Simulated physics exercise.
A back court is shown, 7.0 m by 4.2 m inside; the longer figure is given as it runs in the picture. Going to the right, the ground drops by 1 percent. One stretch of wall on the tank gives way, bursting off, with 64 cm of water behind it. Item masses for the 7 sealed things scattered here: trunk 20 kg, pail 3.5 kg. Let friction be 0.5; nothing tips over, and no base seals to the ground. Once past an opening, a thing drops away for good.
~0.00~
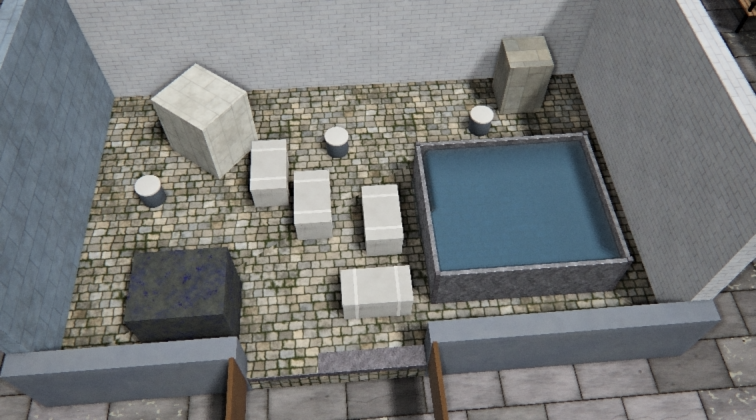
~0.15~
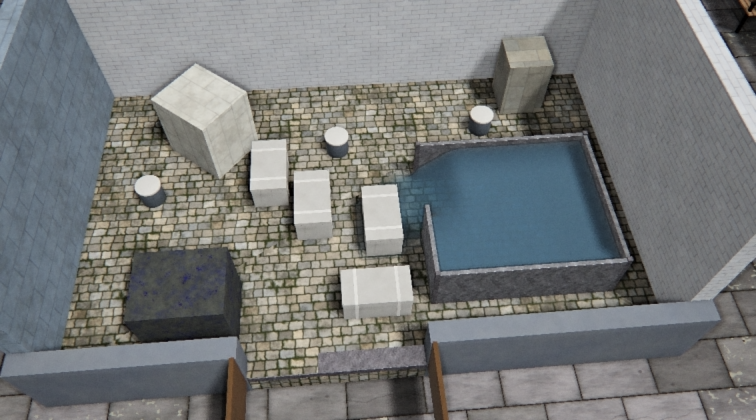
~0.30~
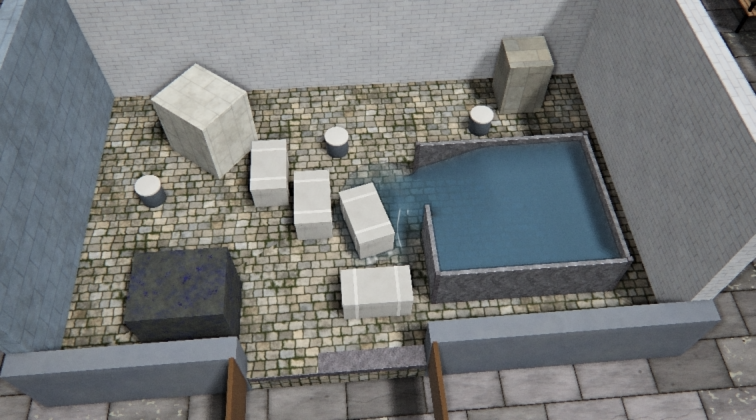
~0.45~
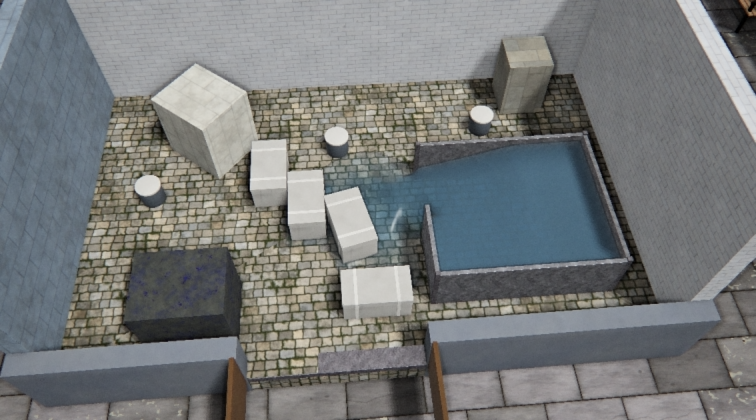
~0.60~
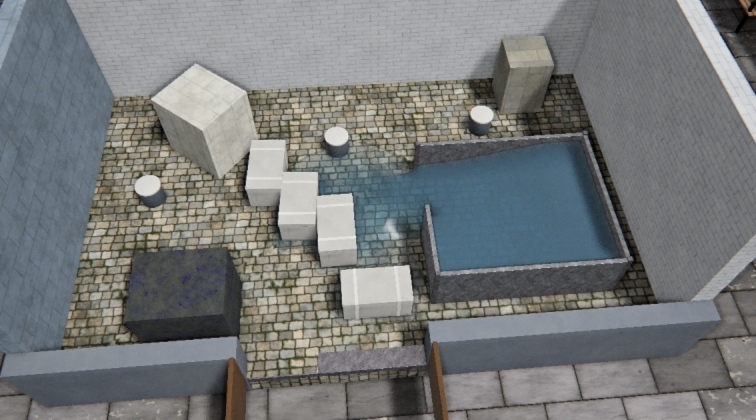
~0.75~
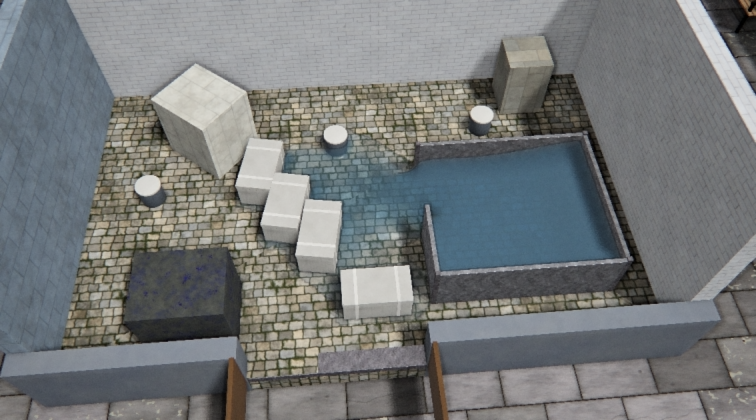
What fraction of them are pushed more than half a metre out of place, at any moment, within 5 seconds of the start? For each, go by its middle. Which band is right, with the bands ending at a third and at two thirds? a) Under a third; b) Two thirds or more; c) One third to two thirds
Option b: Two thirds or more.
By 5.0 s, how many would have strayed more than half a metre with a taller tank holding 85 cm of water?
That would give 5.
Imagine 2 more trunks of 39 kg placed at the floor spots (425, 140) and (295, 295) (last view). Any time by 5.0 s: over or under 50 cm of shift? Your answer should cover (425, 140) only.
For that one, the shift is not that far.
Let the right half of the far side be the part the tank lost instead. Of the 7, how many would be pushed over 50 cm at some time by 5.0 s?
Count: 3.
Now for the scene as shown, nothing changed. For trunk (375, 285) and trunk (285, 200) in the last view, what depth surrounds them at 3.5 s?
Depth approx. 1 cm / 15 cm.
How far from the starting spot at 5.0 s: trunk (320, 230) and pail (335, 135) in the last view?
The first ends 150 centimetres from its start and the second 250 centimetres.
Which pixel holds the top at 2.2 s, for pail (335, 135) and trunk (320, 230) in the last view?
They end up about (226, 84) and (256, 265) in the last view.
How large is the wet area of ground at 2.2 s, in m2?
Wet: Near 18 m2.
After 1.1 s 3 of 7 are over 50 cm from their spots; 0 afloat.
After 2.2 s 5 of 7 are over 50 cm from their spots; 4 afloat.
After 3.5 s 5 of 7 are over 50 cm from their spots; 5 afloat.
After 5.0 s 4 of 7 are over 50 cm from their spots, and 5 have been at some point; 4 afloat.
